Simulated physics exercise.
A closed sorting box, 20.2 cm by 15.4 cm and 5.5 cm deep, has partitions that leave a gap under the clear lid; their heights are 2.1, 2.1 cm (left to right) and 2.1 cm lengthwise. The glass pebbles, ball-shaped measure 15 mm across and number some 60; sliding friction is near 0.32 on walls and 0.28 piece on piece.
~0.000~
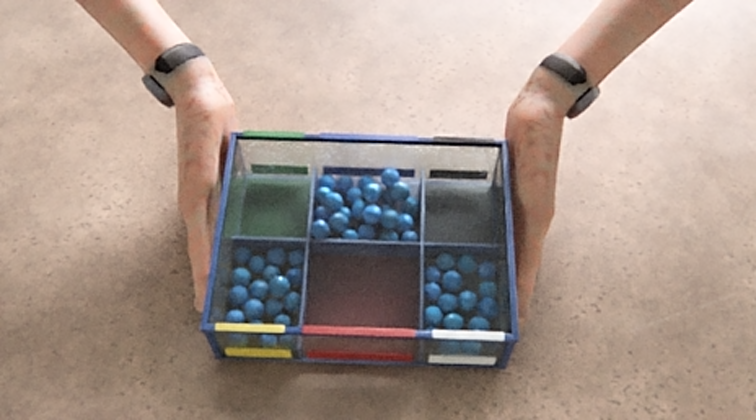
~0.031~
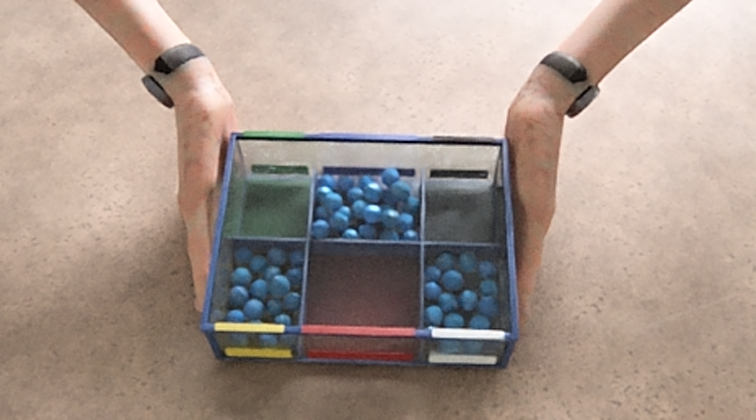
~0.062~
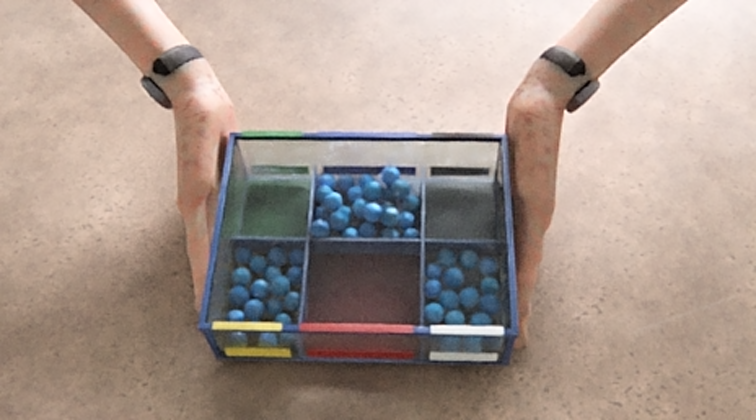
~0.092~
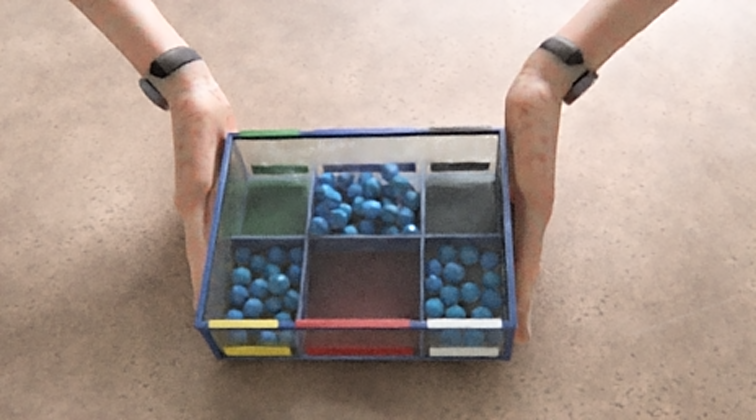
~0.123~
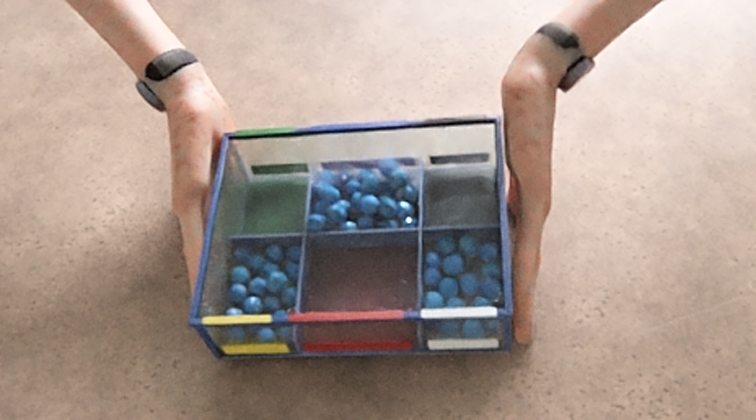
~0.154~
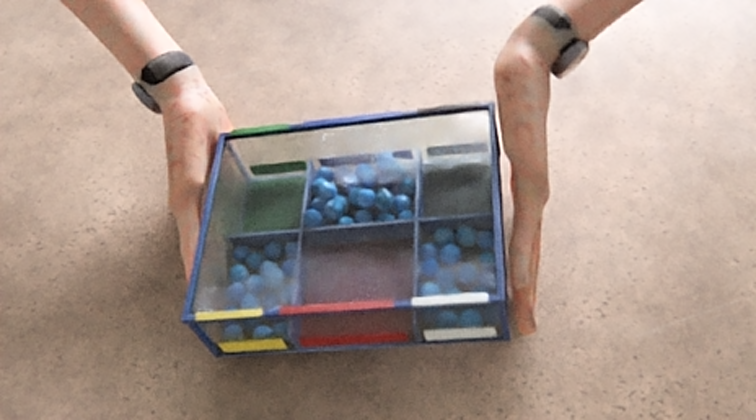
Two hands hold a clear-lidded box of blue balls and tilt it, raising its right side.
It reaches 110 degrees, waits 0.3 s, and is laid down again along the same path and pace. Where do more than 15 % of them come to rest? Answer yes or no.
Red compartment: No; blue compartment: No; green compartment: Yes; yellow compartment: Yes; white compartment: No; black compartment: No.
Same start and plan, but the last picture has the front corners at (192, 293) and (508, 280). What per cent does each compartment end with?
Red 0, blue 35, green 60, yellow 5, white 0, black 0.
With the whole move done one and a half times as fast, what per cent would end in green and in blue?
Then: Green 60; blue 5.
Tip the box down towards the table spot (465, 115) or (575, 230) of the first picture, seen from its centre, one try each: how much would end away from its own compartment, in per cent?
Some 75 and 75 per cent.
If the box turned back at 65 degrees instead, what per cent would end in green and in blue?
Then: Green 15; blue 30.
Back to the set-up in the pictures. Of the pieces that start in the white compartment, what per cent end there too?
Some 0 per cent.
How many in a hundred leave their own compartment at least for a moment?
Some 75 per cent.
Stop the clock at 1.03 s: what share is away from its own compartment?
About 70 per cent.
Then, at 1.03 s, tilt 110 degrees; blue 15 %, green 50 %, yellow 35 %.
After 1.62 s, tilt 60 degrees; blue 5 %, green 65 %, yellow 35 %.
Then, at 2.26 s, tilt 0 degrees; blue 5 %, green 60 %, yellow 35 %.
At rest (2.9 s), red 0 %, blue 5 %, green 60 %, yellow 35 %, white 0 %, black 0 %.
